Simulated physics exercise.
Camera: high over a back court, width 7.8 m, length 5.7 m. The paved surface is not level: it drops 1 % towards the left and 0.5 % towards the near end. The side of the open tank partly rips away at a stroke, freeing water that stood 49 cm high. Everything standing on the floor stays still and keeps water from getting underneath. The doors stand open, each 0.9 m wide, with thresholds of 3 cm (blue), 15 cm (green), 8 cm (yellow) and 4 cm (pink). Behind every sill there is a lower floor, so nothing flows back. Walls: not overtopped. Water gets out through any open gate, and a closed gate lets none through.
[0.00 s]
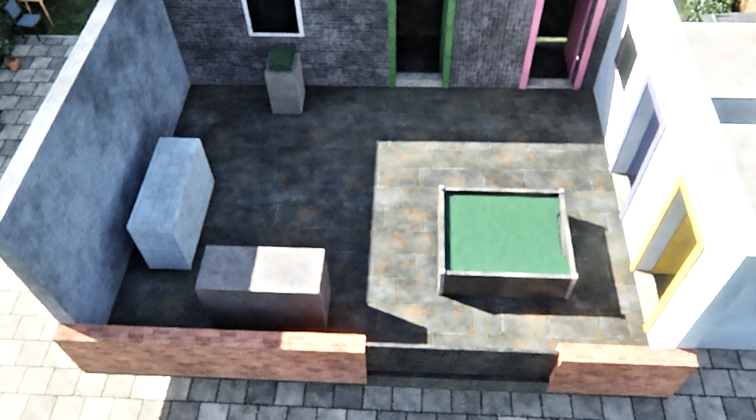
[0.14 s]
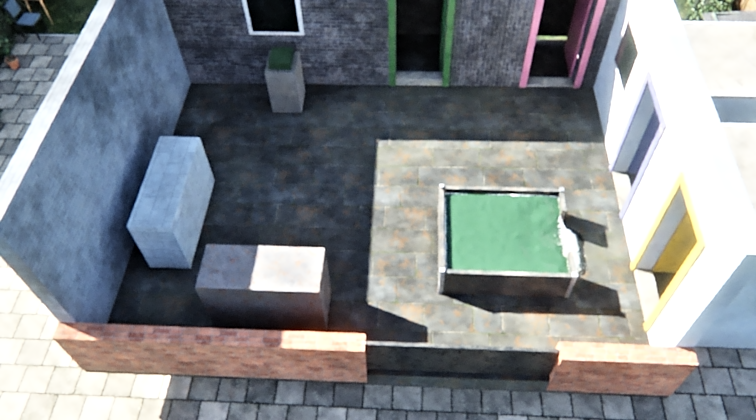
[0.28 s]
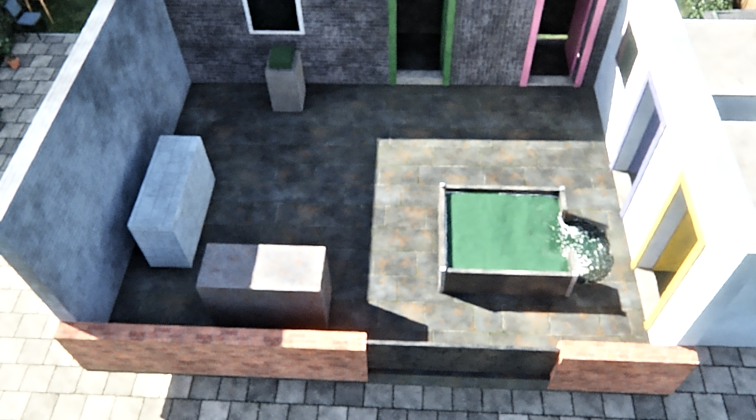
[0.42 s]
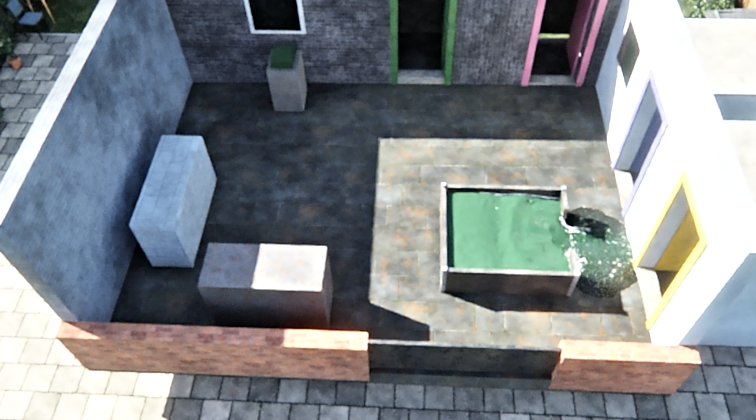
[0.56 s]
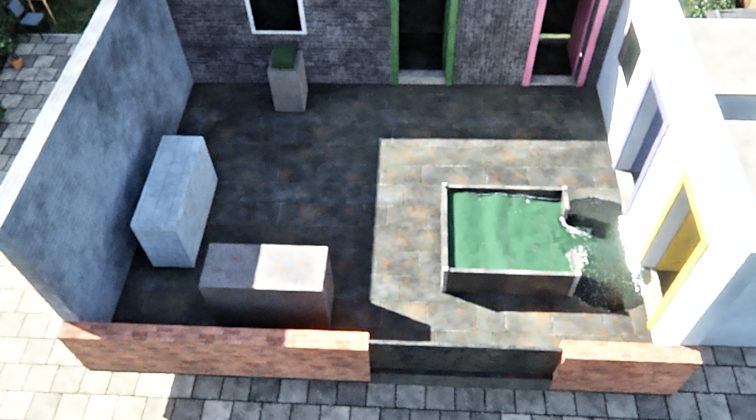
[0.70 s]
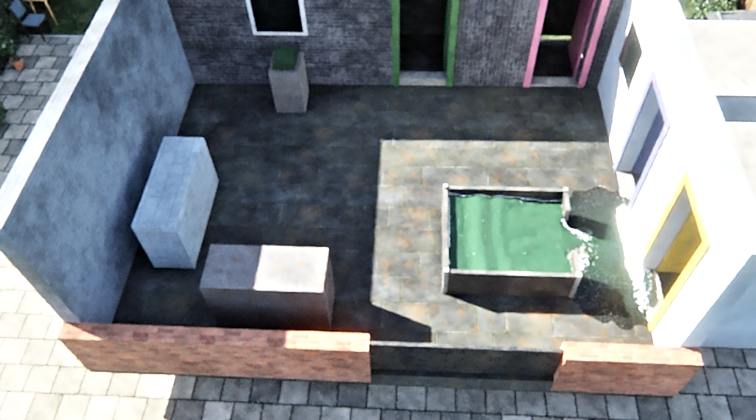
Water burst through the right side of an open tank in a walled courtyard, splashed onto the paving, and spread in a foamy sheet toward the yellow-framed doorway in the white wall.
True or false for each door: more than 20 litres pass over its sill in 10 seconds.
Per door: The blue door: True; the green door: False; the yellow door: True; the pink door: True.
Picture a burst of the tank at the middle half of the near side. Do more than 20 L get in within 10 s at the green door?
Against the limit, green does not exceed it.
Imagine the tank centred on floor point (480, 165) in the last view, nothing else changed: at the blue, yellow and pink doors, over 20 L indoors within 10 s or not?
Lab note: Vs limit, blue door limit broken; yellow door limit held; pink door limit broken.
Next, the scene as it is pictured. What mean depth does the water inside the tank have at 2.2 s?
I'd put the mean depth near 29 centimetres.
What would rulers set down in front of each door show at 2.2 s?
Depths in cm: Blue 9, green 0, yellow 17, pink 1.
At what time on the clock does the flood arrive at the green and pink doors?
Green: 4.0 s; pink: 2.2 s.
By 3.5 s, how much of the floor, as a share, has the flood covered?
Covered: Roughly 30 %.
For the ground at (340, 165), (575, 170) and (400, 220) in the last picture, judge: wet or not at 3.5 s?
Untouched, soaked, untouched.
After 1.4 s water covers 10 % of the floor and is deepest (30 cm) near (627, 248); blue door 9 cm at the sill, 4 L in, green door not reached, yellow door 18 cm at the sill, 22 L in, pink door not reached.
After 2.2 s water covers 15 % of the floor and is deepest (26 cm) near (627, 248); blue door 9 cm at the sill, 20 L in, green door not reached, yellow door 17 cm at the sill, 60 L in, pink door not reached.
After 3.5 s water covers 30 % of the floor and is deepest (20 cm) near (629, 258); blue door 6 cm at the sill, 36 L in, green door not reached, yellow door 13 cm at the sill, 91 L in, pink door 10 cm at the sill, 22 L in.
After 6.0 s water covers 45 % of the floor and is deepest (12 cm) near (626, 368); blue door 5 cm at the sill, 50 L in, green door 2 cm at the sill, 0 L in, yellow door 8 cm at the sill, 113 L in, pink door 7 cm at the sill, 51 L in.
After 10.0 s water covers 75 % of the floor and is deepest (8 cm) near (104, 348); blue door 3 cm at the sill, 55 L in, green door 2 cm at the sill, 0 L in, yellow door 5 cm at the sill, 116 L in, pink door 3 cm at the sill, 59 L in.
